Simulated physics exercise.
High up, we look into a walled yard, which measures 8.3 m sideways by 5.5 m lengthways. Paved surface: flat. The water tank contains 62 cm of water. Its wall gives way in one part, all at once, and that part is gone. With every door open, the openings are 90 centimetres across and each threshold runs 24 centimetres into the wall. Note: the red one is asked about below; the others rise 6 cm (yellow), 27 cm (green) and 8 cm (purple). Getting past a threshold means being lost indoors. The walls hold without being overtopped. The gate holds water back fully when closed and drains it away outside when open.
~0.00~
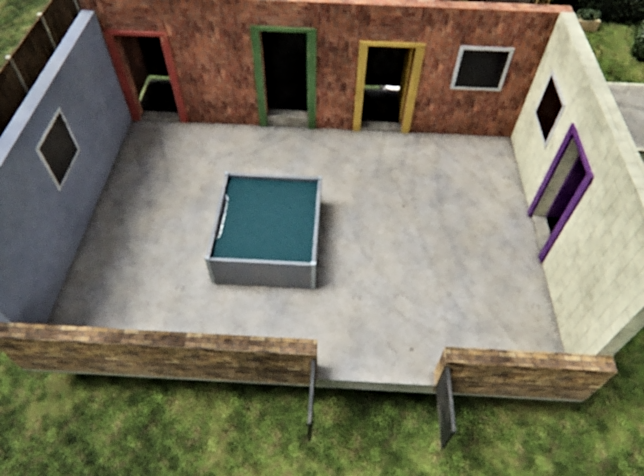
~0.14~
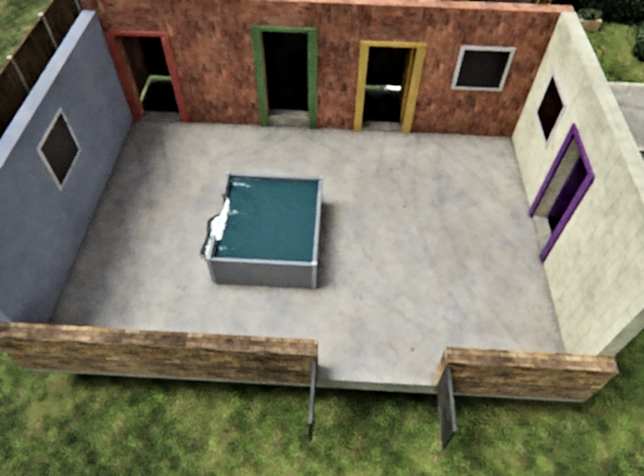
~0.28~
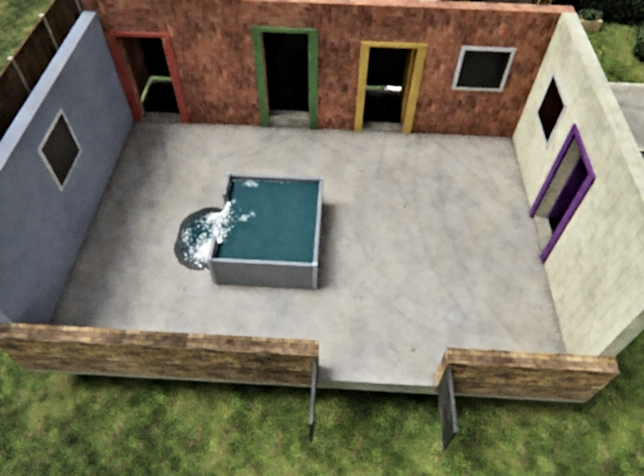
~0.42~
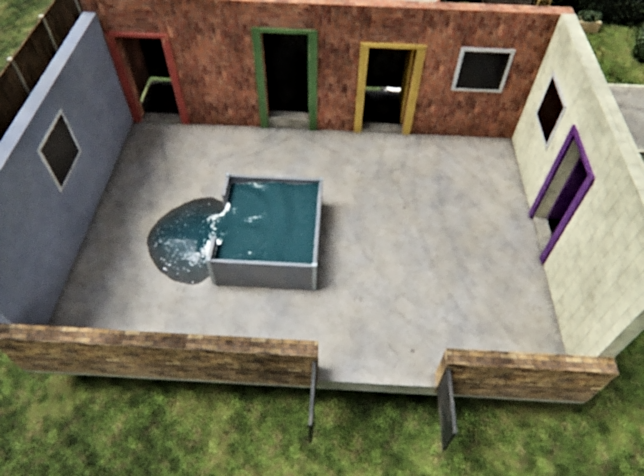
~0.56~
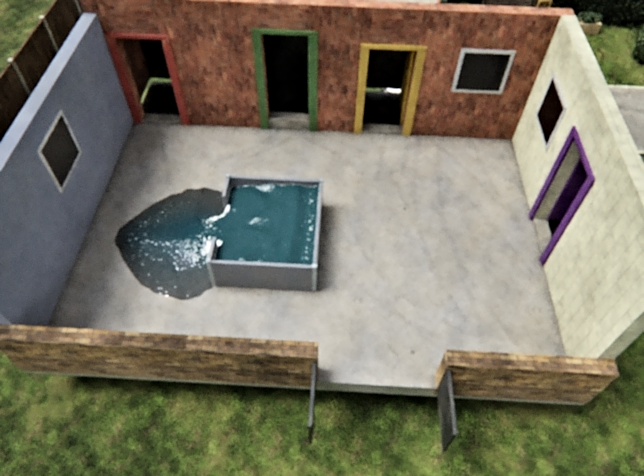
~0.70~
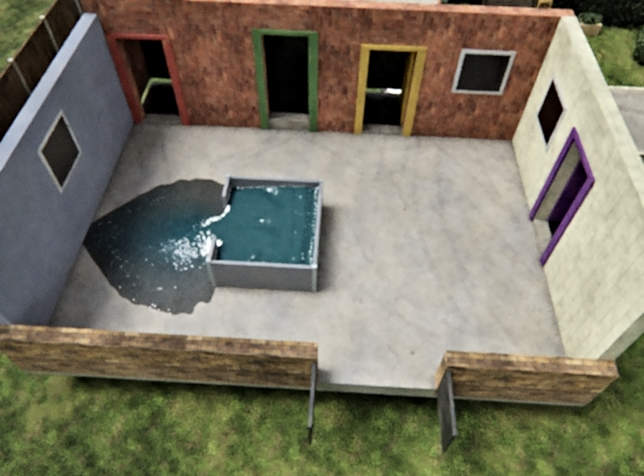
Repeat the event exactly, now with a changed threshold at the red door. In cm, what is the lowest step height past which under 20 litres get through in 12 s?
Close to 17 cm is just enough.
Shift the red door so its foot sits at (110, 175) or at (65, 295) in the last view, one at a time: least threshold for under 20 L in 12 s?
You'd want roughly 13.0 cm there first, then roughly 16 cm.
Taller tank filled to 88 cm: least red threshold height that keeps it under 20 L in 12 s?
Then roughly 27 cm.
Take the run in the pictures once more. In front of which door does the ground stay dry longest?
Purple.
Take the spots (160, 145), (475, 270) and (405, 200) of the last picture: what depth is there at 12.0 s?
Roughly 6, then 4, then 2 cm.
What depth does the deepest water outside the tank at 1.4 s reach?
About 32 cm at most.
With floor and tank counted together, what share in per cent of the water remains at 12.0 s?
Remaining share: Around 86 %.
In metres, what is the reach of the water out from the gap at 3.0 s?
Roughly 4.0 metres.
After 1.4 s water covers 20 % of the floor, deepest (32 cm) near (214, 240); it has not reached the red door.
After 3.0 s water covers 25 % of the floor, deepest (24 cm) near (38, 350); 19 cm at the red door, 46 litres in over its 6 cm threshold.
After 12.0 s water covers 95 % of the floor, deepest (6 cm) near (518, 198); 6 cm at the red door, 214 litres in over its 6 cm threshold.
At the red door as built, the water arrived by 2.2 s and peaked near 19 cm at 2.8 s.
Run again over the same 12 s with other heights there, 28 litres in over 15.5 cm, 6 litres over 21 cm. The limit of 20 litres is kept from about 17 cm up.
